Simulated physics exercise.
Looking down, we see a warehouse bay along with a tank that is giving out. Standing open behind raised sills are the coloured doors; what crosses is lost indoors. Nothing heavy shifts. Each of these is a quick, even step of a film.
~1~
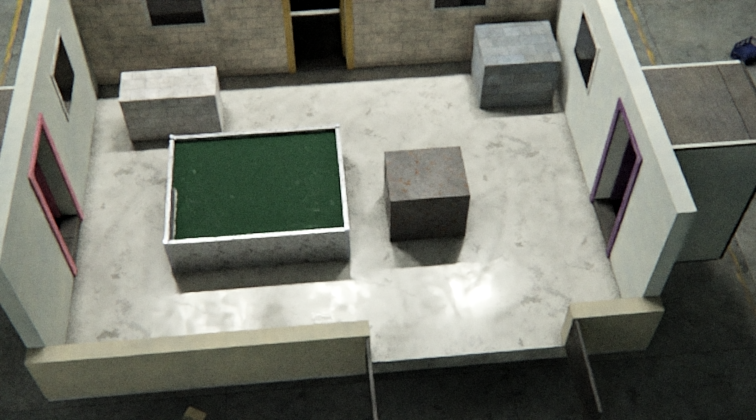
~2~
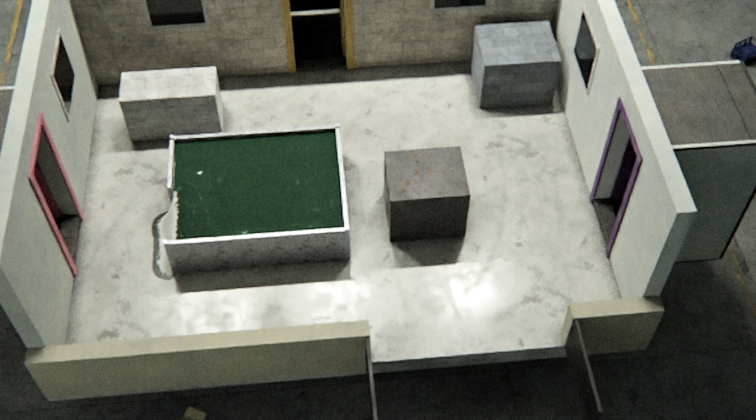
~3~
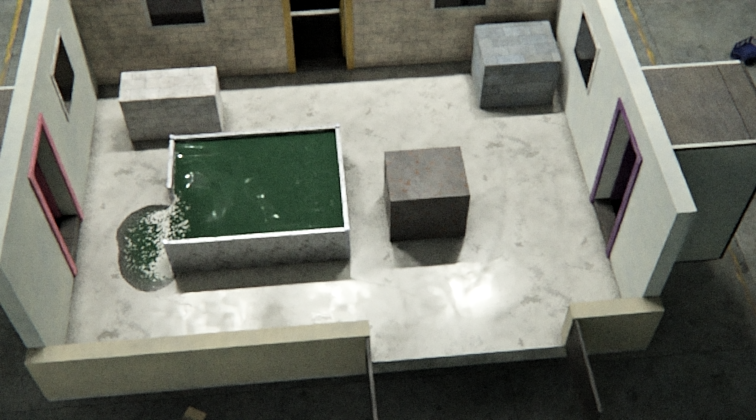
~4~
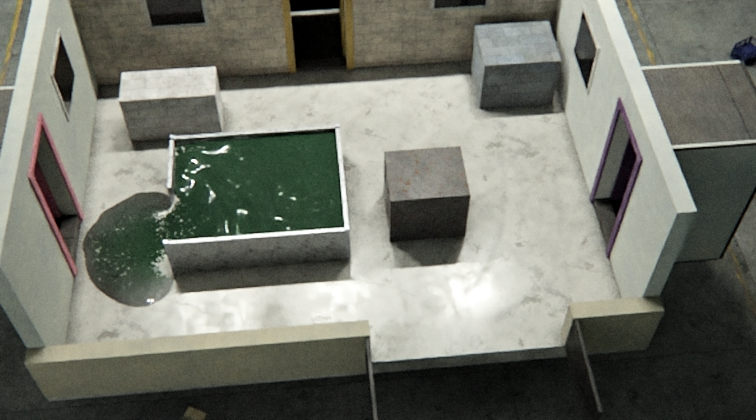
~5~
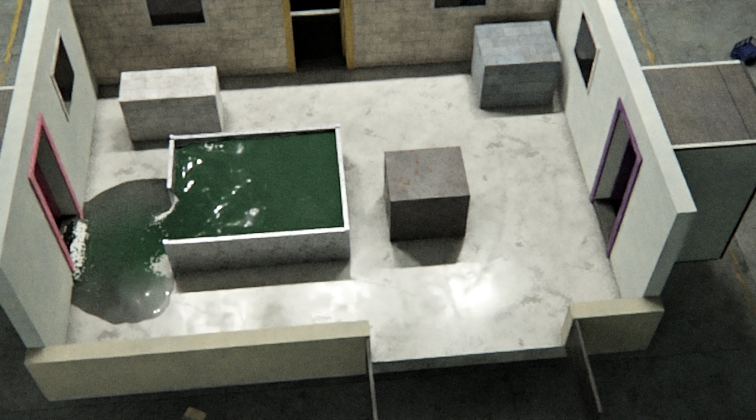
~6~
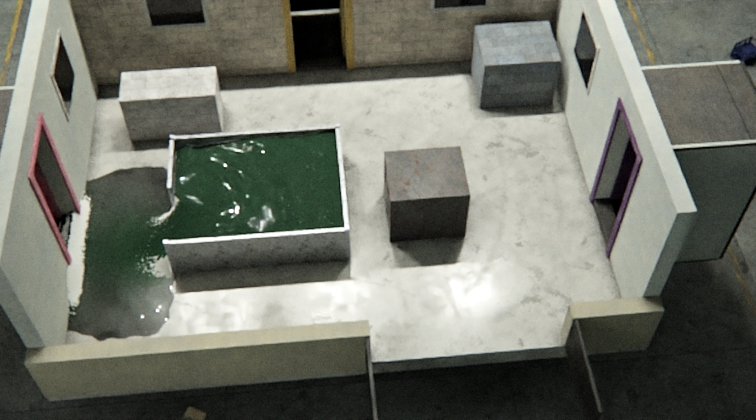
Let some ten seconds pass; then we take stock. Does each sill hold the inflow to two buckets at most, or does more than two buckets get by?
The pink door lets more get by; the purple door keeps it to two at most; the yellow door keeps it to two at most.
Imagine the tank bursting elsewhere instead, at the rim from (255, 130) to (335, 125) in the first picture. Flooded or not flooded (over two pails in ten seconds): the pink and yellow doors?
Pink remains within limit and yellow tops the threshold.
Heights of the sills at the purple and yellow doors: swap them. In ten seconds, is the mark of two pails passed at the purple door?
After the swap, the purple door overshoots.
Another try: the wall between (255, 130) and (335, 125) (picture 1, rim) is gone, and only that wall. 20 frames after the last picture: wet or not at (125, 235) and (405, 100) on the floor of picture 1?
Respectively: Parched and drenched.
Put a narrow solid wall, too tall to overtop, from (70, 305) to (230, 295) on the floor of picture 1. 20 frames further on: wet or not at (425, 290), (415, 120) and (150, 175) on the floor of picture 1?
Untouched; untouched; submerged.
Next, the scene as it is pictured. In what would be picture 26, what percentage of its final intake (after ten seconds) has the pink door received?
My guess is about 85 %.
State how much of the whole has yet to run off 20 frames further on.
About 92 %.
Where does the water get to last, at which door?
The purple one.
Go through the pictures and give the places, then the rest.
The first picture shows still water in the water tank at (257, 185).
In the second picture, the front is at (165, 216), out from the gap at (175, 233).
In the third picture, water pours out at (176, 235) and has run to (129, 222).
In the fourth picture, water pours out at (176, 236) and has run to (92, 234).
In the fifth picture, water pours out at (176, 236) and has run to (73, 295).
In the sixth picture, the front is at (69, 323), out from the gap at (176, 235).
A moment on, water covers 15 % of the floor; the pink door over two buckets in, the purple door not reached, the yellow door not reached.
Next, water covers 20 % of the floor; the pink door far over two buckets in, the purple door not reached, the yellow door not reached.
Then, water covers 45 % of the floor; the pink door far over two buckets in, the purple door not reached, the yellow door not reached.
Later, water covers 80 % of the floor; the pink door far over two buckets in, the purple door wet at the sill, nothing in, the yellow door wet at the sill, nothing in.
In the end, water covers 95 % of the floor; the pink door far over two buckets in, the purple door wet at the sill, nothing in, the yellow door wet at the sill, nothing in.
